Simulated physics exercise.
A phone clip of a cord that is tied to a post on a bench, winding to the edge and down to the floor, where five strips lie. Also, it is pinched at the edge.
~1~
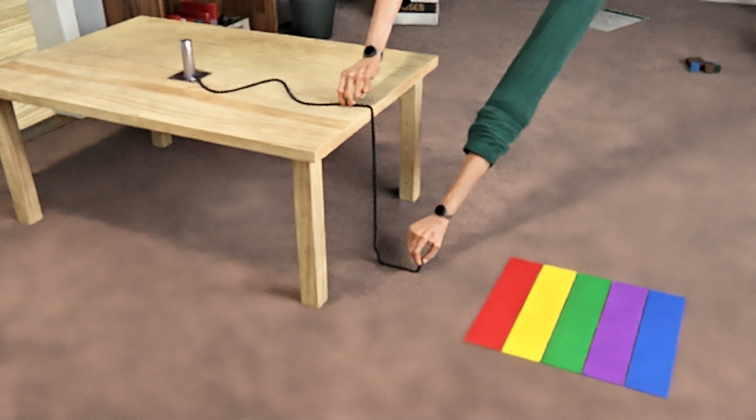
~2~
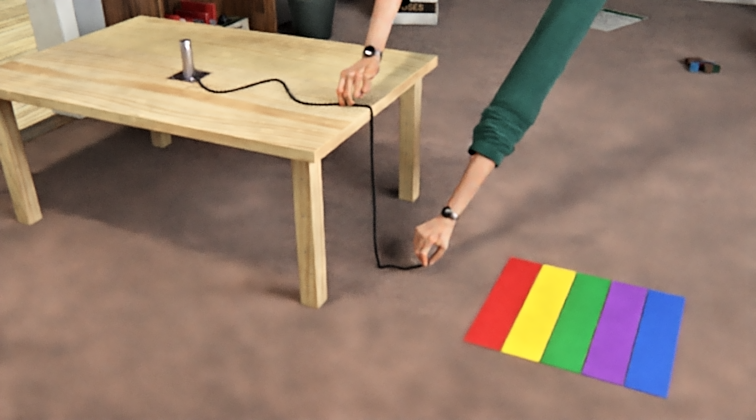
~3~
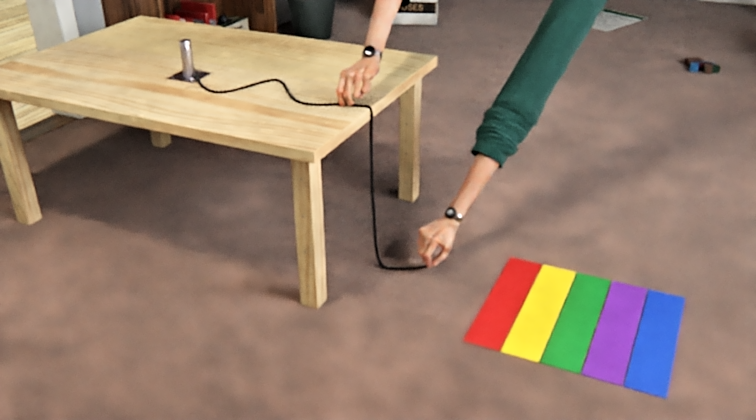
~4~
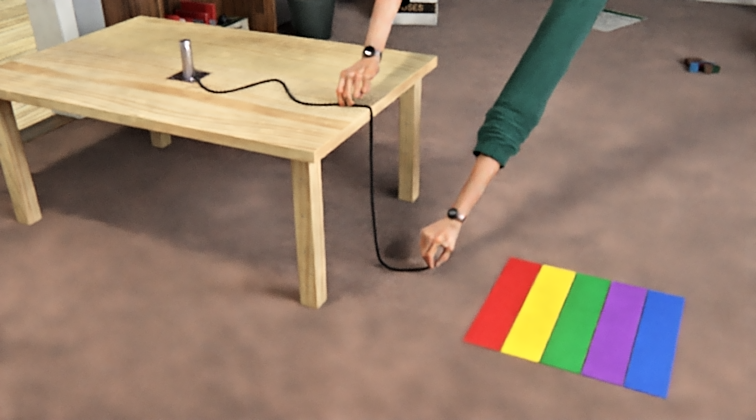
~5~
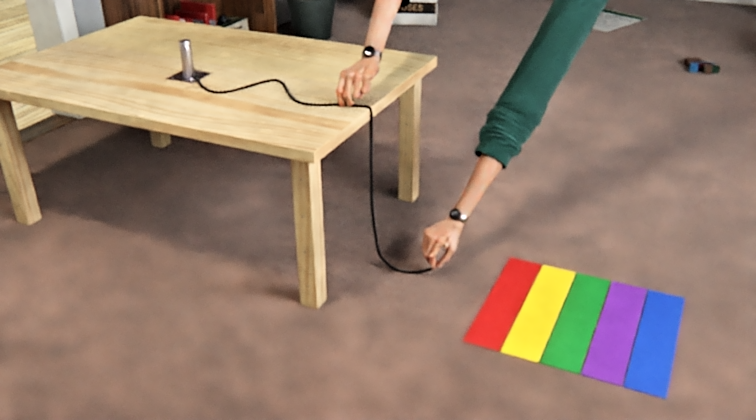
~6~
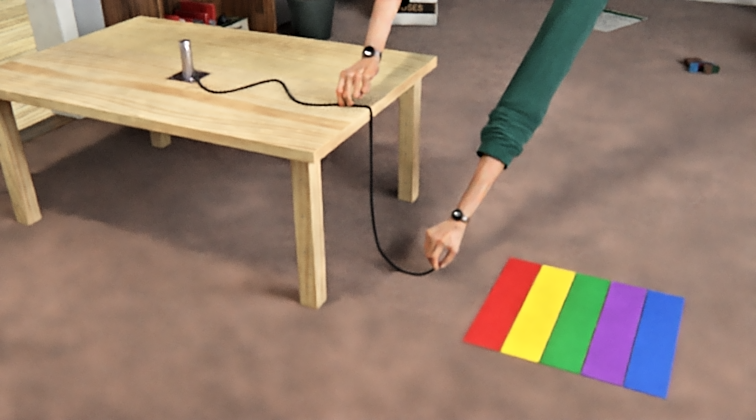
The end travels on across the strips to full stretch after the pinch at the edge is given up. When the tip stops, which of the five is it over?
The purple one.
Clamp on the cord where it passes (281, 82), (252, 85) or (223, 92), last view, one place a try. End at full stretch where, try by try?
Pixel spots, one per try: About (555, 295), (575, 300), (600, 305).
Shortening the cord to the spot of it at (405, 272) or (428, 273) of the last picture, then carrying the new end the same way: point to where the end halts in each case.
Roughly (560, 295), then roughly (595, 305).
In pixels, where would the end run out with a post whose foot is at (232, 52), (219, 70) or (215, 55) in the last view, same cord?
Close to (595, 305), (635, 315) and (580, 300) in that order.
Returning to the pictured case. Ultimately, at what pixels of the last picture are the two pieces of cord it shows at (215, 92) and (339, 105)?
One finishes at (241, 84) and the other at (399, 130).
Soon after, end near (536, 291); over yellow.
After that, end near (586, 303); over green.
At the stop, end near (615, 310); over purple. It gets as far as the purple strip.
